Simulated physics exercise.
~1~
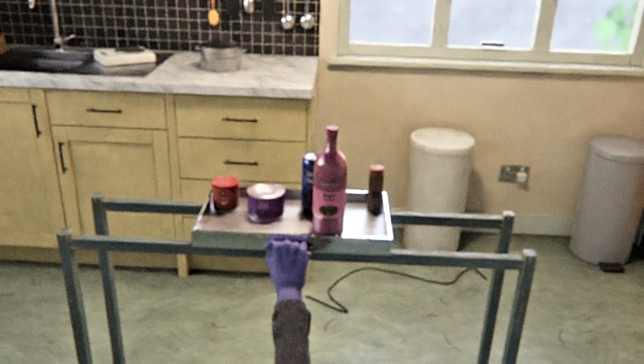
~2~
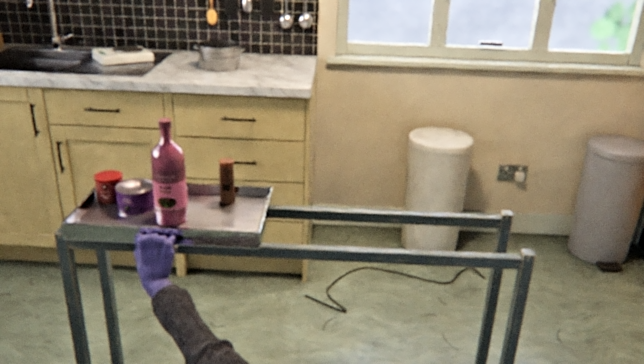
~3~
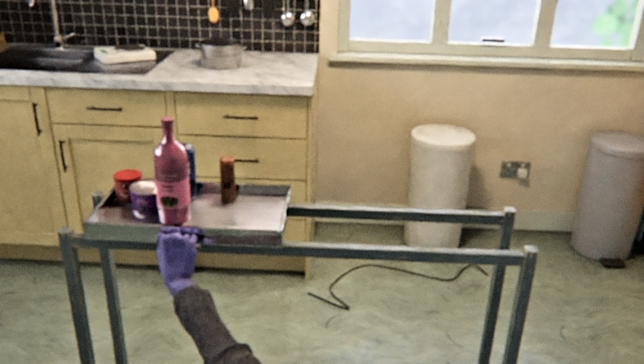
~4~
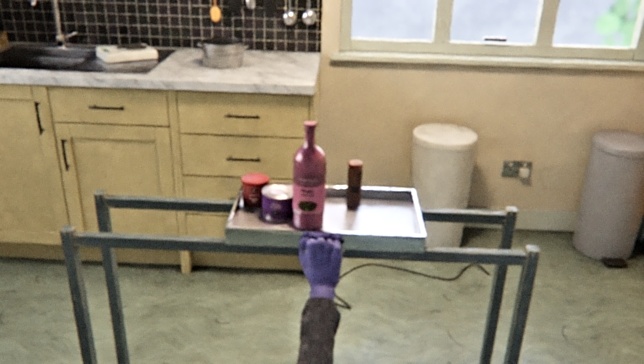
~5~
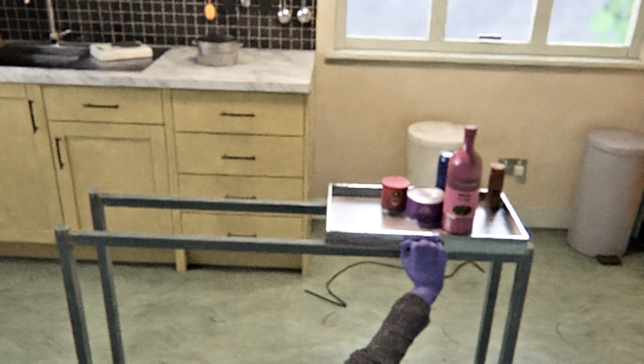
A tray of containers slides left, then right to the far end, its bottles upright.
